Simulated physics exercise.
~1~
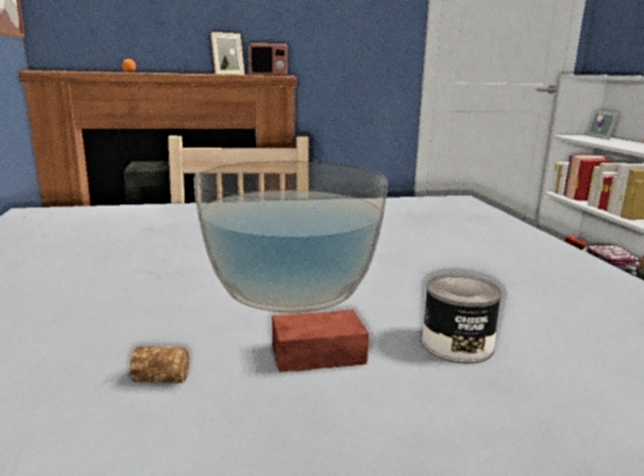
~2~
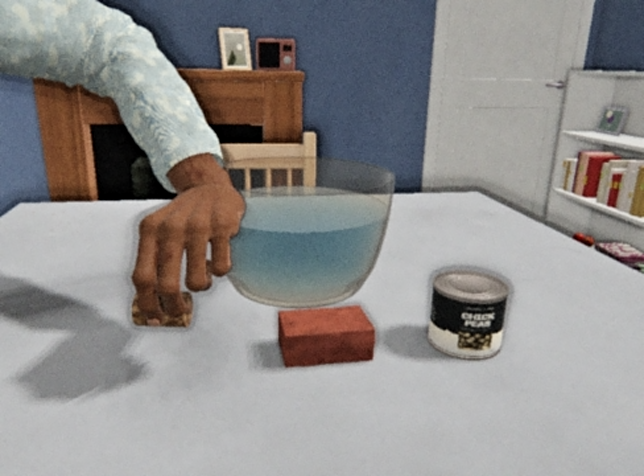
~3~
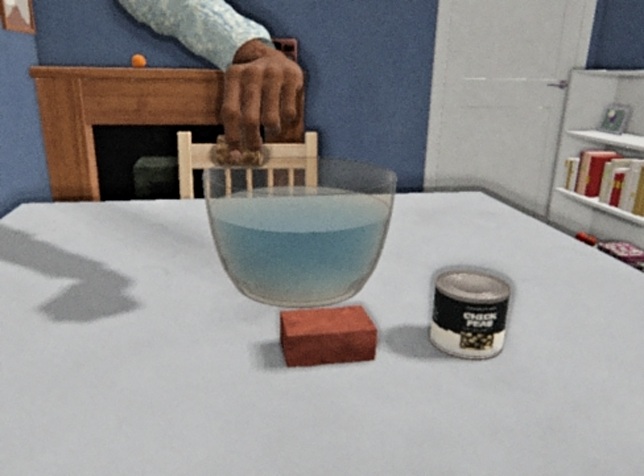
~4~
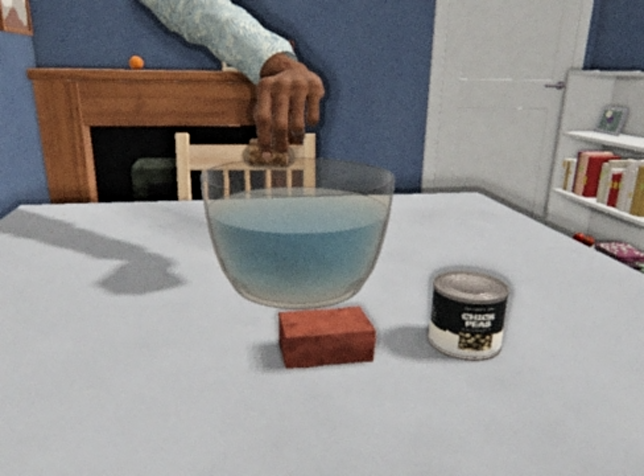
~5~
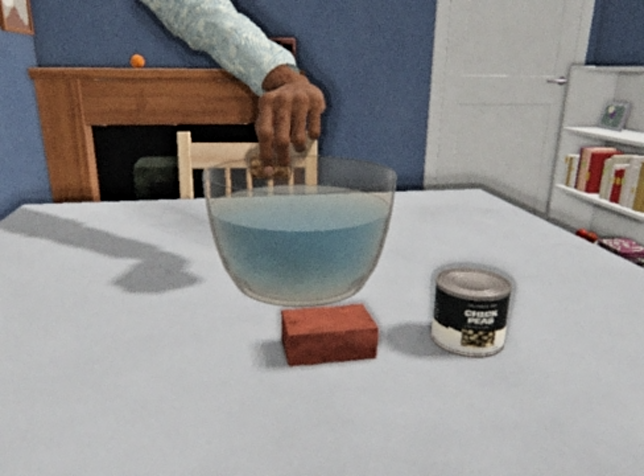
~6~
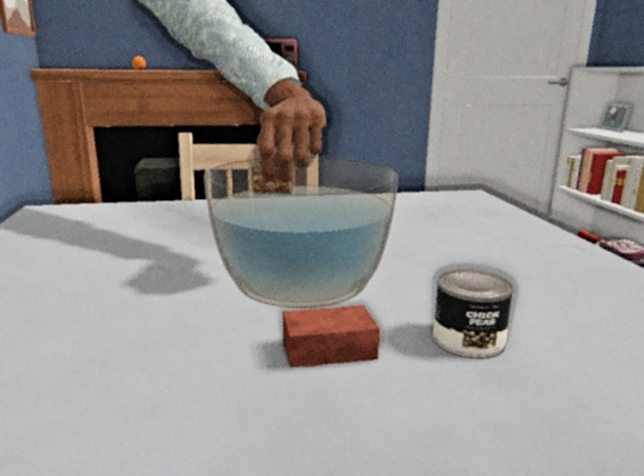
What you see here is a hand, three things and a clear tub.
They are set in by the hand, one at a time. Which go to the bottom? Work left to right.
Note: Left one is buoyant, middle one heads down, right one heads down.
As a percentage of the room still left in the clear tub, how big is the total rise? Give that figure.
It works out near 26 per cent.
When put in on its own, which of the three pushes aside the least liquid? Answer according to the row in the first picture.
Go with the piece on the far left.
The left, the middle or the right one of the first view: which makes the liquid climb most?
The right-hand piece.
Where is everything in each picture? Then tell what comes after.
In the first picture, the row from the left; cork (161, 364); piece of brick (319, 339); tin of food (460, 317).
In the second picture, a hand picks up the cork; cork (164, 308); tin of food (467, 314).
In the third picture, it is carried over; cork (240, 150); piece of brick (327, 335).
In the fourth picture, it is above the clear tub; cork (269, 152); tin of food (467, 314).
In the fifth picture, it comes down; cork (271, 166); piece of brick (328, 334).
In the sixth picture, it is just over the surface; cork (273, 181); piece of brick (329, 335); tin of food (471, 312).
A moment on, the cork stays afloat.
Further on, the piece of brick drops to the bottom.
When it is over, the tin of food drops to the bottom; afloat, cork.
